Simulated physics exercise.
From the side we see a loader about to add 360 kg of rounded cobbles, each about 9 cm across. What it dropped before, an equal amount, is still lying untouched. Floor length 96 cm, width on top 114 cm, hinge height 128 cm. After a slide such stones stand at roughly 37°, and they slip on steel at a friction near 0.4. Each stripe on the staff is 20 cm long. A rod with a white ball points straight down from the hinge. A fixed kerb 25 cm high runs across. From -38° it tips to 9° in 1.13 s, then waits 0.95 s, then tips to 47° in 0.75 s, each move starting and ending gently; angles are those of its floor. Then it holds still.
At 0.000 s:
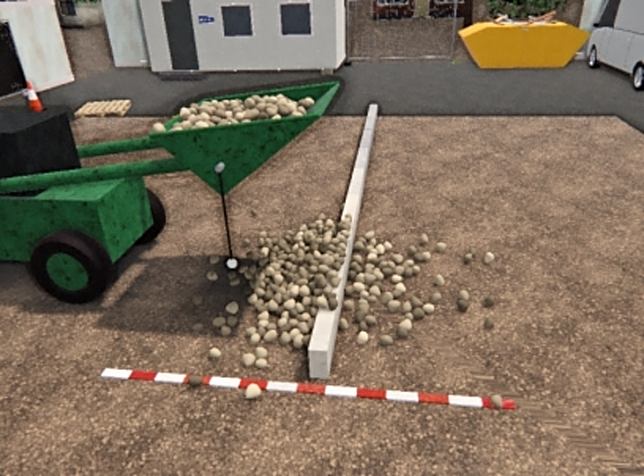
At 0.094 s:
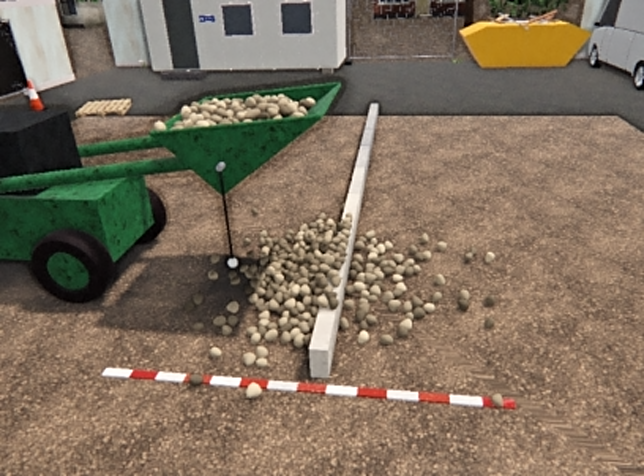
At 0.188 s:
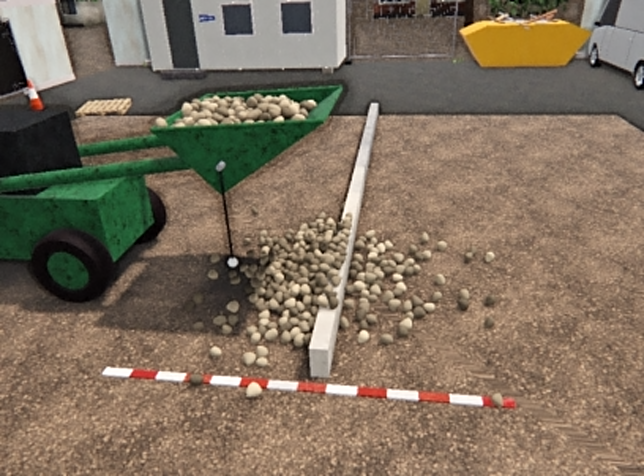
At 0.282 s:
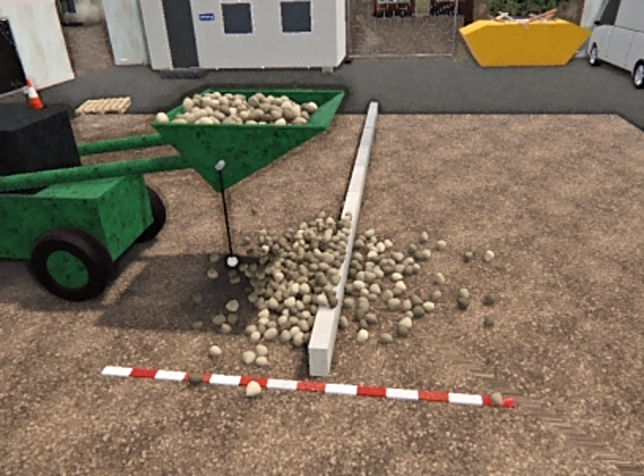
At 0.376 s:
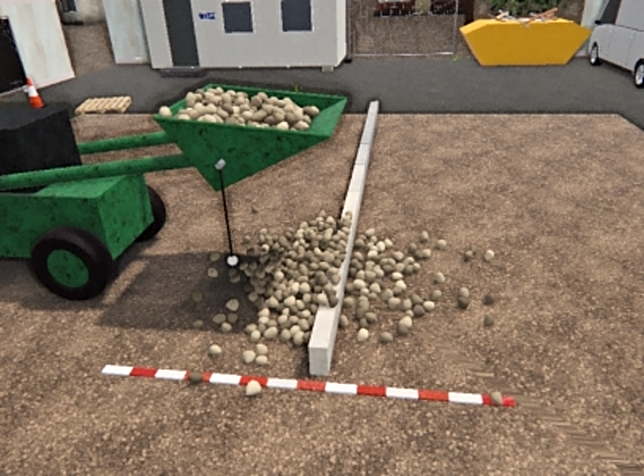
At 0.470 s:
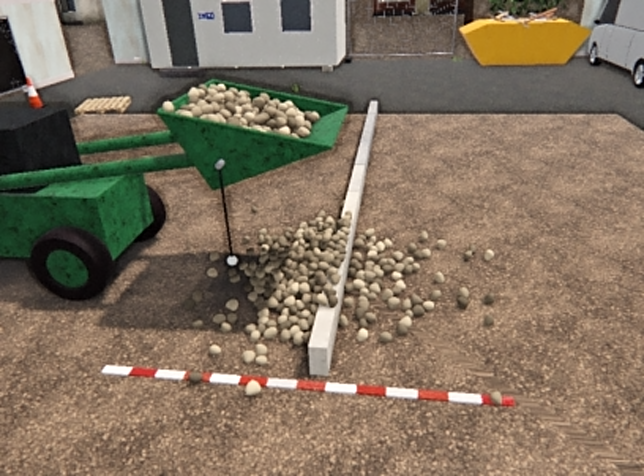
On a gravelly yard, a green loader holds a bucket of rounded stones above an earlier pile lying across a pale kerb, and the bucket gradually tilts its right end downward as the stones inside shift slightly.
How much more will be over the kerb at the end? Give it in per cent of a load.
Close to 56 parts in a hundred.
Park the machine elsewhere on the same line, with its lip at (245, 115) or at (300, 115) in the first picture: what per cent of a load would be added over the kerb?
Near 0 per cent from the first place, 35 from the second.
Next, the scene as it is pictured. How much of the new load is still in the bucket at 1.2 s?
It holds some 100 per cent.
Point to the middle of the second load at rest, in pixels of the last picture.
Their middle is at about (352, 268).
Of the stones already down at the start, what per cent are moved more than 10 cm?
Roughly 10 per cent of them.
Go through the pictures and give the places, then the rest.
In the first frame, the bucket is at -38°, its lip at (319, 116); the top of the load is at (273, 105). The earlier load is highest near (330, 265), 31 cm above ground level, 81 % on this side of the kerb, 19 % over the kerb.
The second frame shows lip at (321, 117), floor tilted -37°, highest stones at (269, 104); the stones move at 0.1 m/s on average.
The third frame shows lip at (323, 121), floor tilted -35°, highest stones at (252, 103); the stones move at 0.1 m/s on average.
In the fourth frame, the bucket is at -31°, its lip at (326, 128); the top of the load is at (229, 102); the stones move at 0.2 m/s on average.
In the fifth frame, the bucket is at -26°, its lip at (329, 137); the top of the load is at (212, 97); the stones move at 0.2 m/s on average.
In the sixth frame, the bucket is at -20°, its lip at (332, 147); the top of the load is at (212, 94); the stones move at 0.3 m/s on average.
After 0.9 s the floor is at 2°; in per cent of one load, 100 in the bucket, 81 on this side of the kerb, 19 over the kerb; the foremost stones are at (478, 291).
After 1.2 s the floor is at 9°; in per cent of one load, 100 in the bucket, 81 on this side of the kerb, 19 over the kerb; the foremost stones are at (478, 291).
After 3.3 s the floor is at 47°; in per cent of one load, 0 in the bucket, 134 on this side of the kerb, 66 over the kerb; the foremost stones are at (483, 292).
After 5.9 s the floor is at 47°; in per cent of one load, 0 in the bucket, 125 on this side of the kerb, 75 over the kerb; the foremost stones are at (494, 286). Net gain over the kerb, 56.
